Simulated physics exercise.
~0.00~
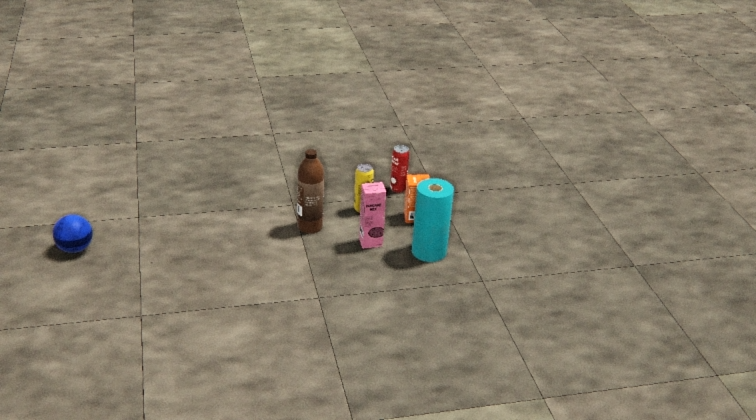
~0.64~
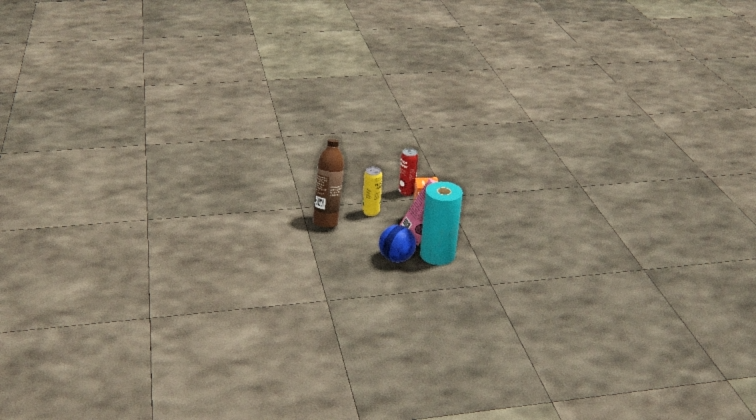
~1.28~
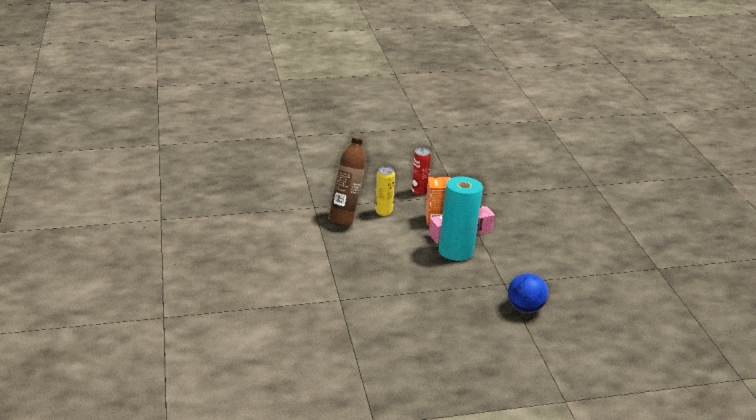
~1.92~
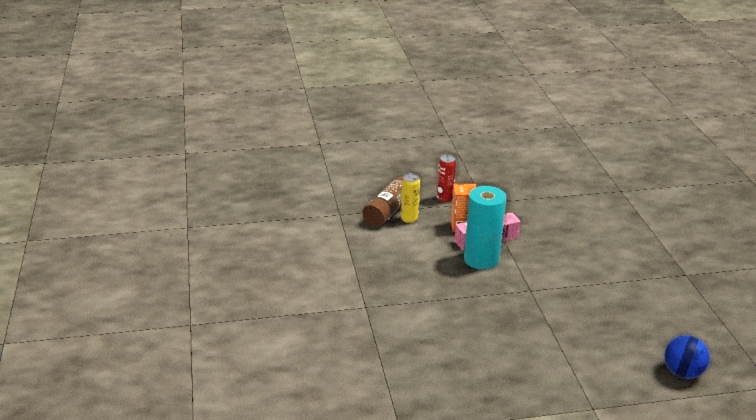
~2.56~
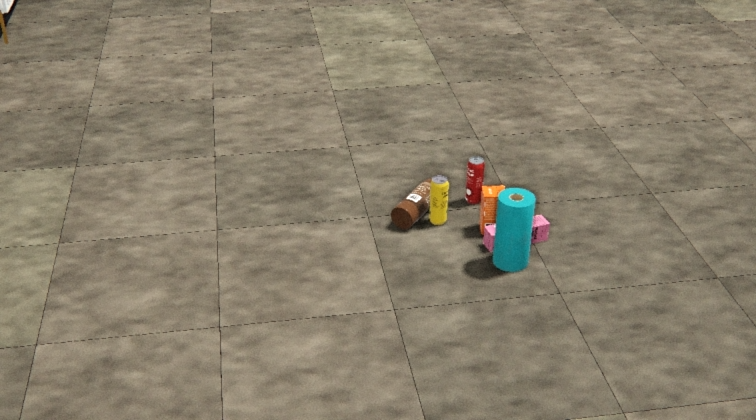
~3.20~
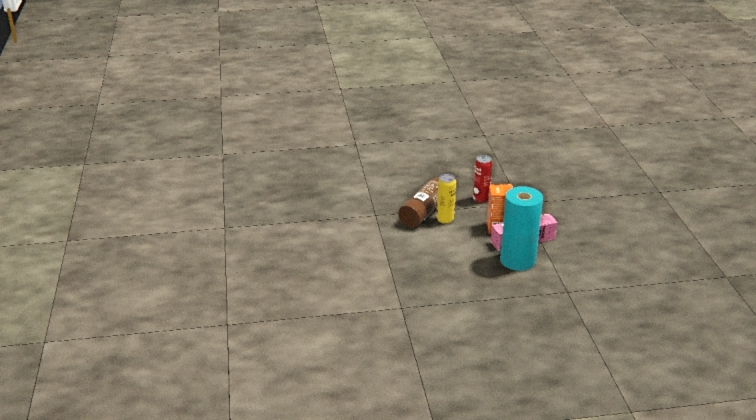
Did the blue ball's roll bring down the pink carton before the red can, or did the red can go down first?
The pink carton went down first, tipping onto its side after the ball reached it. The red can was still standing at the end.
